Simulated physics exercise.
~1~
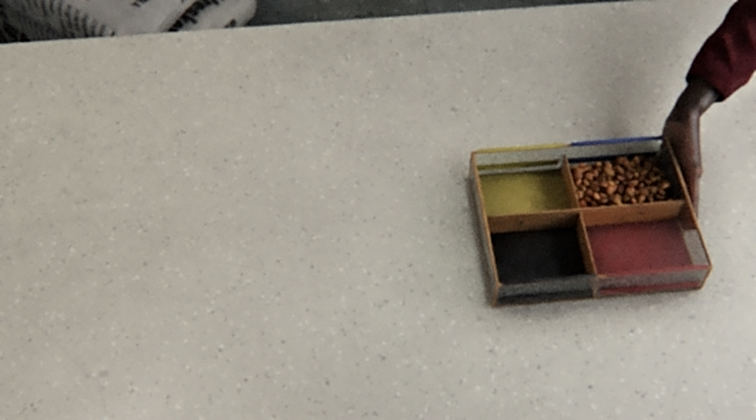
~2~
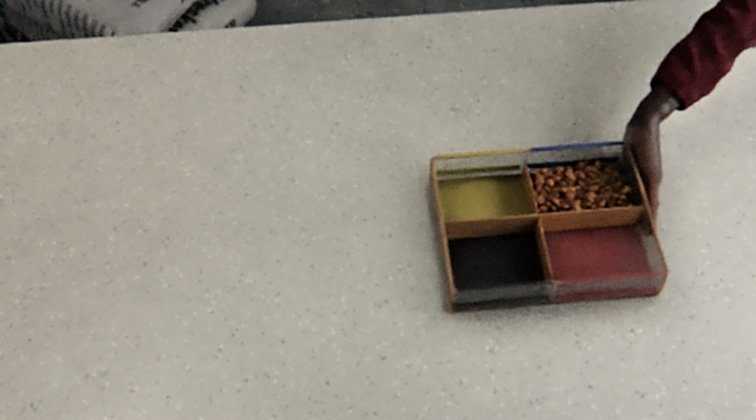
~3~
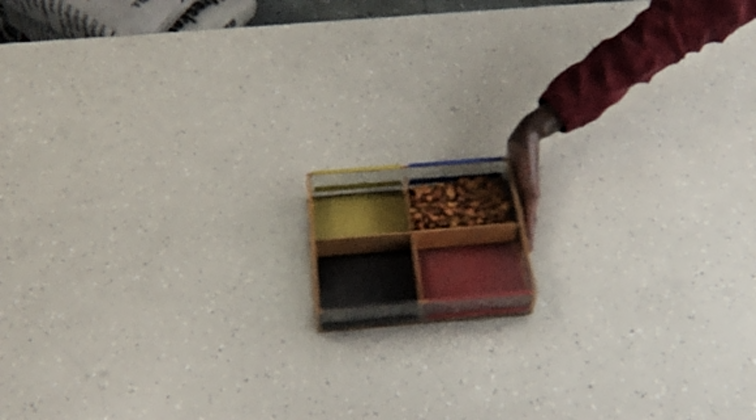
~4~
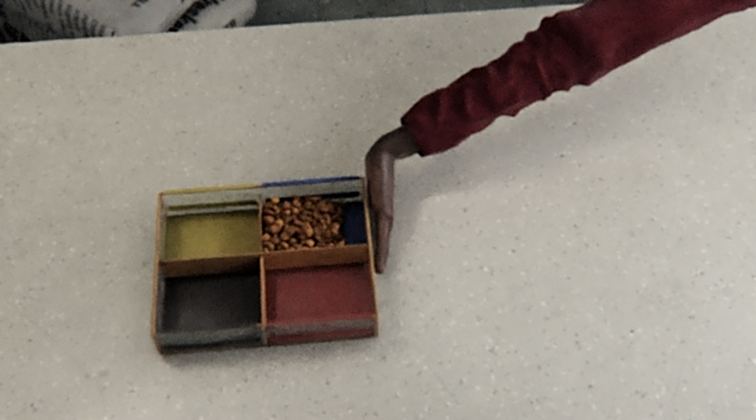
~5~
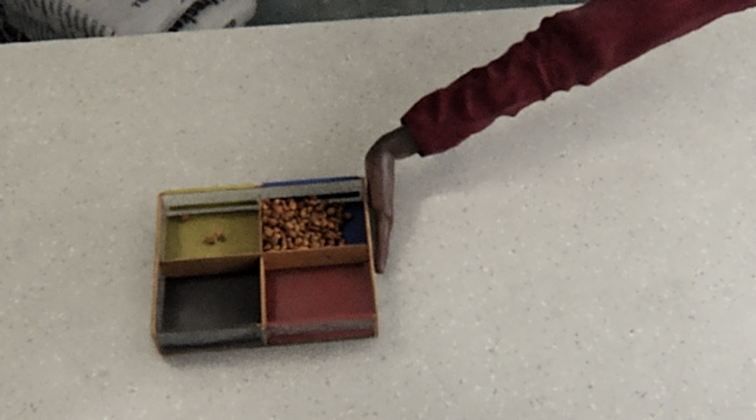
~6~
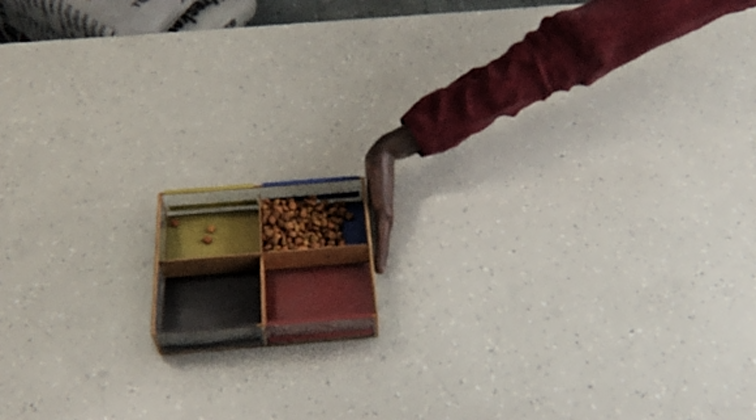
A hand slides a divided tray of brown pieces left and stops, a few pieces spilling into the yellow section.
